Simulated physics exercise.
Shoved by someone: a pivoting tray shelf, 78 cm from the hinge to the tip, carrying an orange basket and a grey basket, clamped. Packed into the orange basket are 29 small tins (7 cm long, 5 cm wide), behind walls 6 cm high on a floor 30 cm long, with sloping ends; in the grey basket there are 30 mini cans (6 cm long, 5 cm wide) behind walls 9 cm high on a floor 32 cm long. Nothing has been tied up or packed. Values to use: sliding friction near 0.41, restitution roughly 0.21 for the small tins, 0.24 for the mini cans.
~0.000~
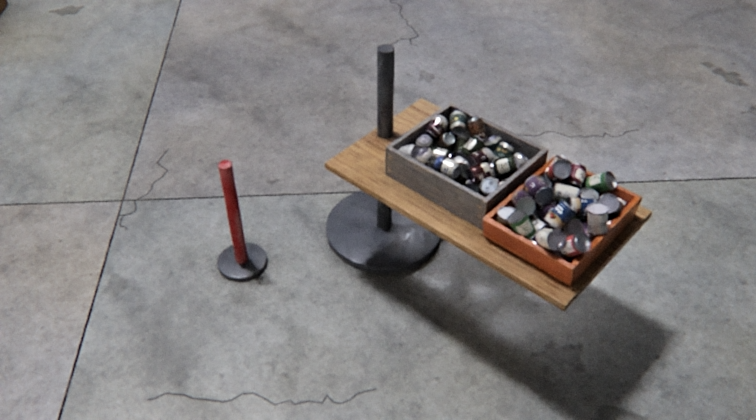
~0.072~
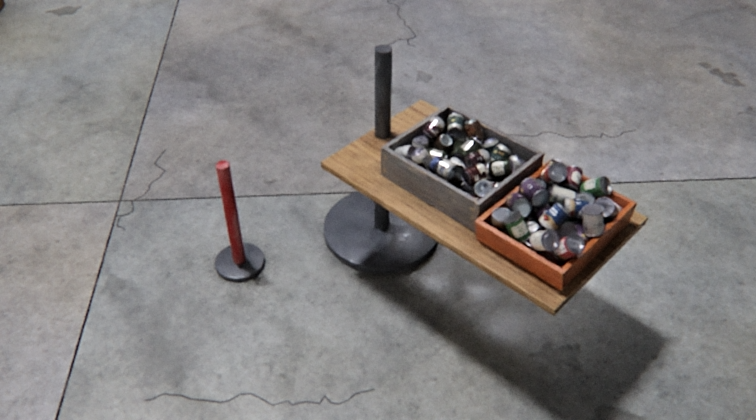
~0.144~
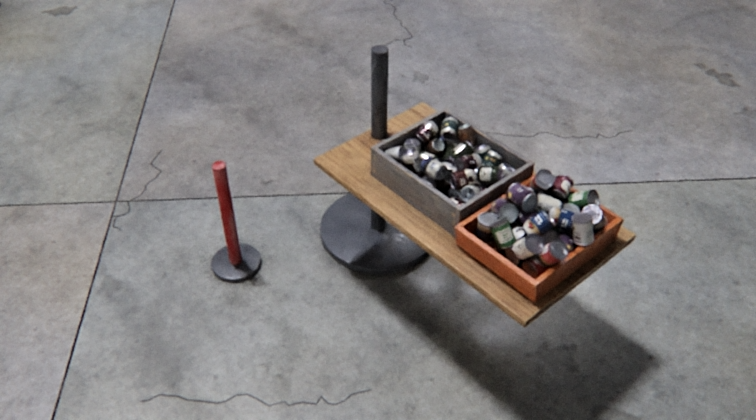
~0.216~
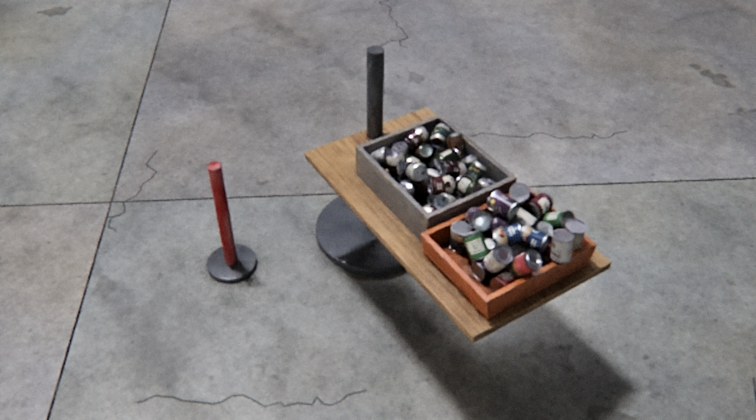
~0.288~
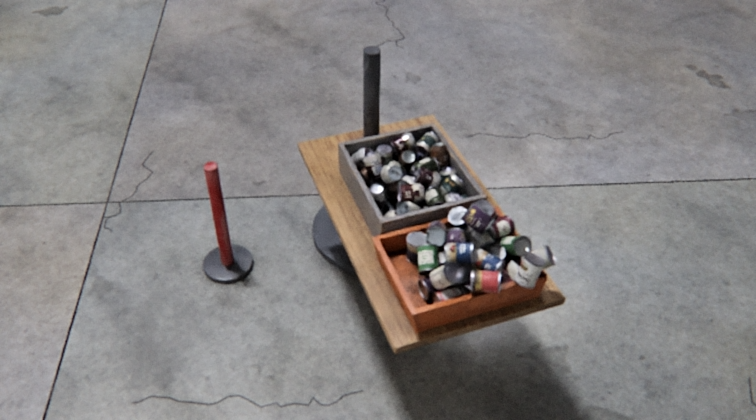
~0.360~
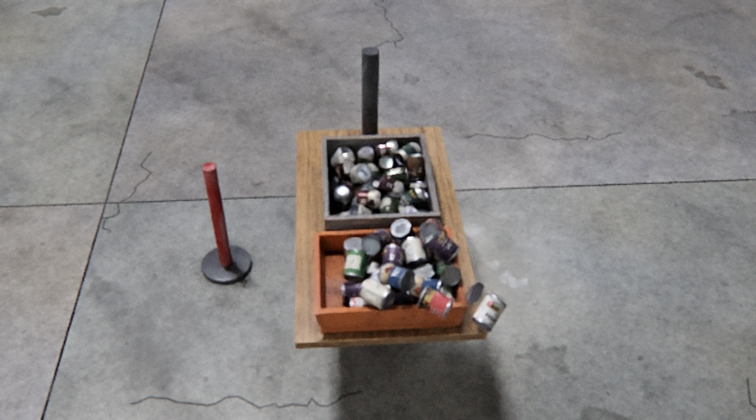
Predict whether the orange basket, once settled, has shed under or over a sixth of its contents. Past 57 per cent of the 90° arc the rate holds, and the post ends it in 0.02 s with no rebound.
The orange basket has shed over a sixth of its contents.
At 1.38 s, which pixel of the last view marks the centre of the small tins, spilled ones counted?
Roughly (191, 242).
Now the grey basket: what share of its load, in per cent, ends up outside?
The grey basket comes in at 5 in a hundred.
After 0.52 s, the shelf hits the red post.
After 0.60 s, the orange basket is down by 10 of 29 and the grey basket has all 30.
After 0.72 s, the orange basket is down by 13 of 29 and the grey basket is down by 1 of 30.
After 0.94 s, the orange basket is down by 15 of 29 and the grey basket is down by 2 of 30.
Outcome (at 1.38 s), the orange basket is down by 16 of 29 and the grey basket is down by 2 of 30. Asked share, 16 of 29, 55 per cent.
